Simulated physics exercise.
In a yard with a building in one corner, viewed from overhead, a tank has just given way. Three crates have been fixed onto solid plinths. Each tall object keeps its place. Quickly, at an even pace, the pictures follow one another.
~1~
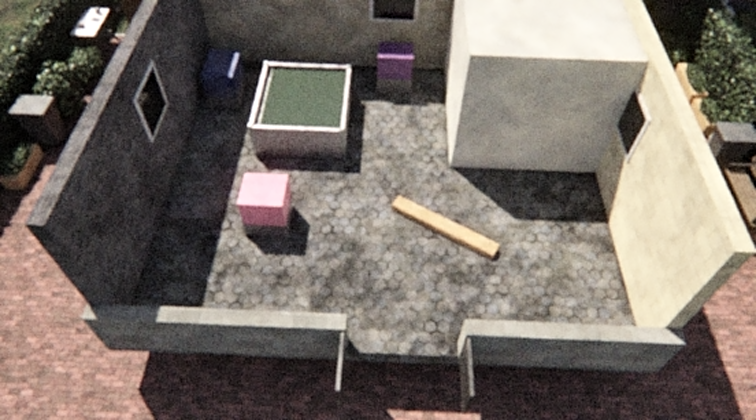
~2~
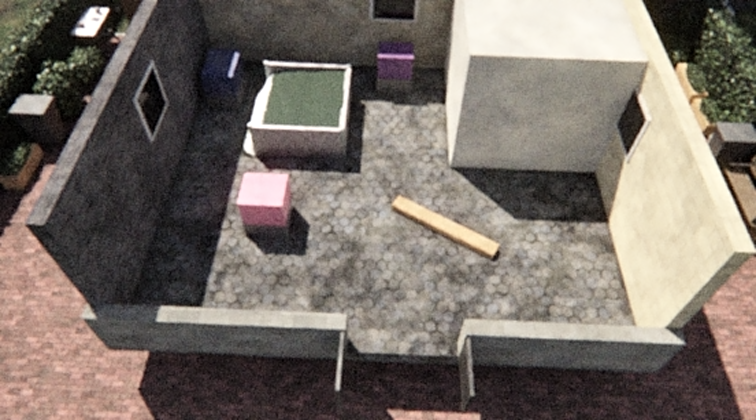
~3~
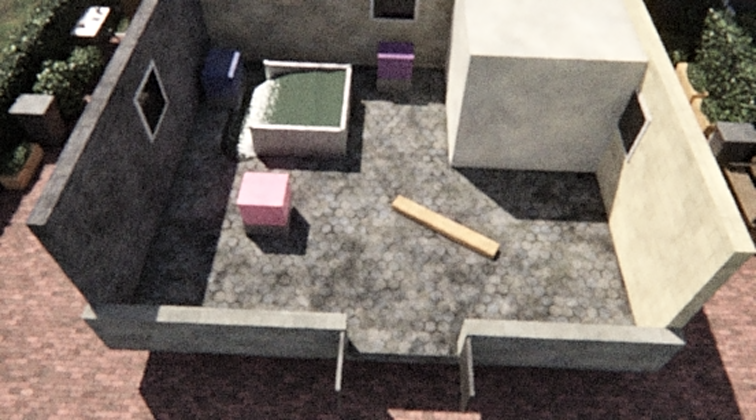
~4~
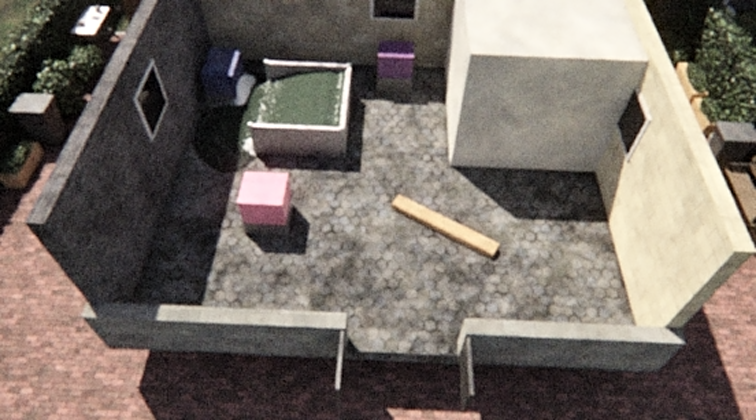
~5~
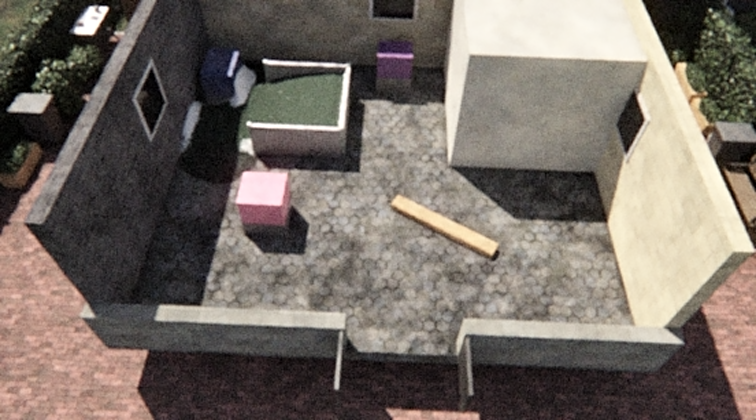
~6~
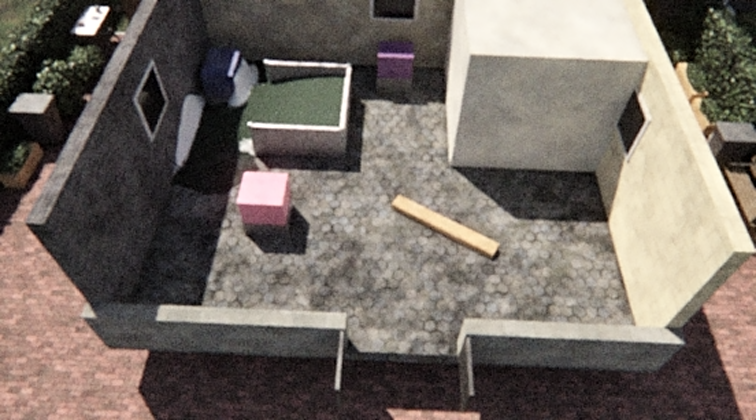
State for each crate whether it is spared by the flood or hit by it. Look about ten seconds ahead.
The pink crate is spared; the purple crate is spared; the blue crate is hit.
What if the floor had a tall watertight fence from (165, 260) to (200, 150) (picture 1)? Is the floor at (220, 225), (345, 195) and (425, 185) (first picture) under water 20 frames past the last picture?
As listed: Flooded, covered, no water.
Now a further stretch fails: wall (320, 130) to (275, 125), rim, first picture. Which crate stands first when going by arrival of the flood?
The pink-painted one.
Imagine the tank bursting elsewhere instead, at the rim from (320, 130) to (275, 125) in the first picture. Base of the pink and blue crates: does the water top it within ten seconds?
In short: The pink one takes water, the blue one stays dry.
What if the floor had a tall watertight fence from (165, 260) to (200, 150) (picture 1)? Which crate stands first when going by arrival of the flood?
It's the crate marked blue.
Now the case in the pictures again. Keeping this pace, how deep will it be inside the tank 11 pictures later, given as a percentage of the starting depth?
Some 26 per cent.
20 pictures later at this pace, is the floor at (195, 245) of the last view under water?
Lab note: Spot reads soaked.
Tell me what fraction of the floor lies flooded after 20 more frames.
I'd guess some 40 per cent.
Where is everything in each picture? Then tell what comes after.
The first picture shows still water in the open tank at (303, 98).
In the second picture, the front is at a hidden place, out from the gap at (264, 114).
In the third picture, water pours out at (264, 115) and has run to (251, 86).
In the fourth picture, water pours out at (264, 114) and has run to (251, 75).
In the fifth picture, water pours out at (264, 115) and has run to (179, 161).
In the sixth picture, water pours out at (264, 115) and has run to (173, 180).
A moment on, water covers 15 % of the floor; the pink crate not reached, the purple crate not reached, the blue crate water round its plinth.
Next, water covers 30 % of the floor; the pink crate water round its plinth, the purple crate water round its plinth, the blue crate water round its plinth.
Then, water covers 40 % of the floor; the pink crate water round its plinth, the purple crate water round its plinth, the blue crate water round its plinth.
Later, water covers 80 % of the floor; the pink crate water round its plinth, the purple crate water round its plinth, the blue crate water round its plinth.
In the end, water covers 95 % of the floor; the pink crate stayed above the water, the purple crate stayed above the water, the blue crate was topped.
